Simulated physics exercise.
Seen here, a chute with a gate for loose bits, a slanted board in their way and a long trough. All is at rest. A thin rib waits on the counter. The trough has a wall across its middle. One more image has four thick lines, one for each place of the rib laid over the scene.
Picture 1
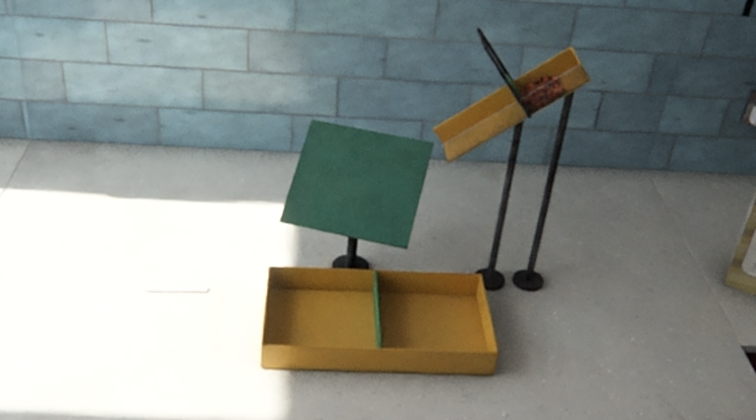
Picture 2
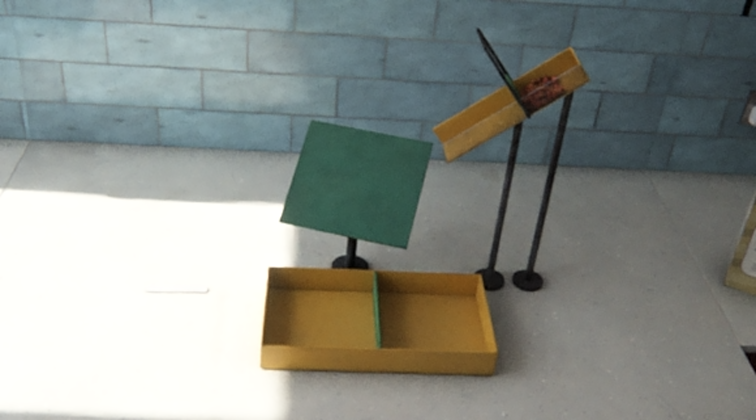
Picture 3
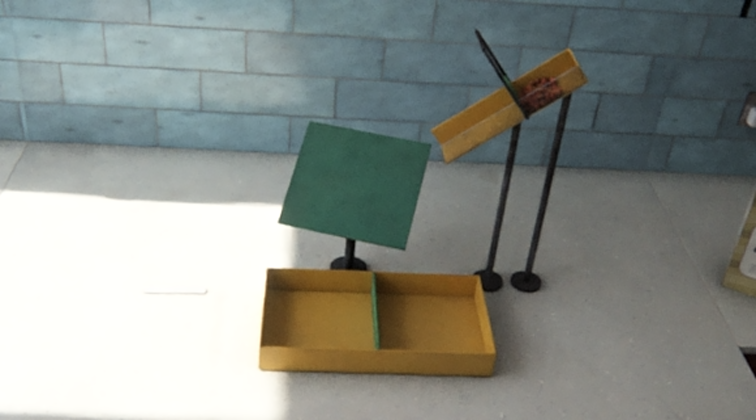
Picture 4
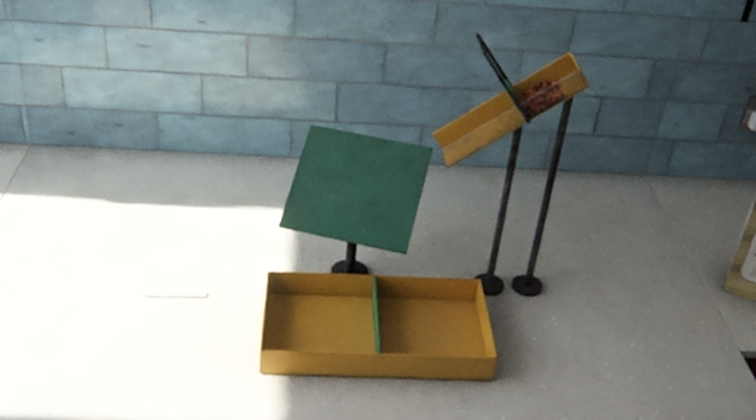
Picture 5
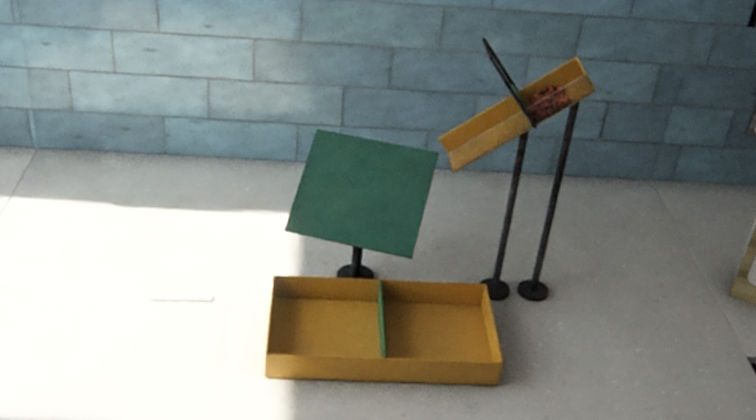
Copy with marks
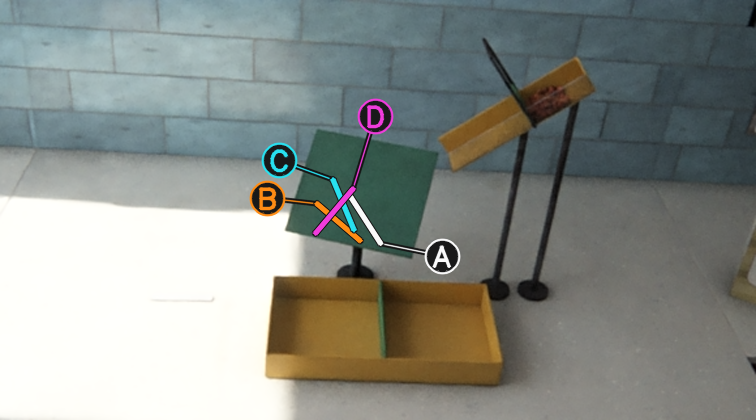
In this clip, a tilted yellow chute holding small reddish-brown pieces behind a dark gate stands above a green slanted board and a divided yellow trough; nothing moves among them, apart from a slight shift of the whole view.
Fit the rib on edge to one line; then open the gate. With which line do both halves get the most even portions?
A beats the others.
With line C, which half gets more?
The left half.
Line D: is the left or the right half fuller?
The left half.
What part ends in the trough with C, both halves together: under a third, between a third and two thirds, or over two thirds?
It is over two thirds.
On the marked copy, line A from (350, 196) to (380, 243); line B from (316, 203) to (360, 240); line C from (333, 179) to (353, 229); line D from (353, 188) to (315, 233).
With A, of what is caught, about a third in the left half, about two thirds in the right.
With B, of what is caught, all in the left half, none in the right.
With C, of what is caught, all in the left half, none in the right.
With D, of what is caught, all in the left half, none in the right.
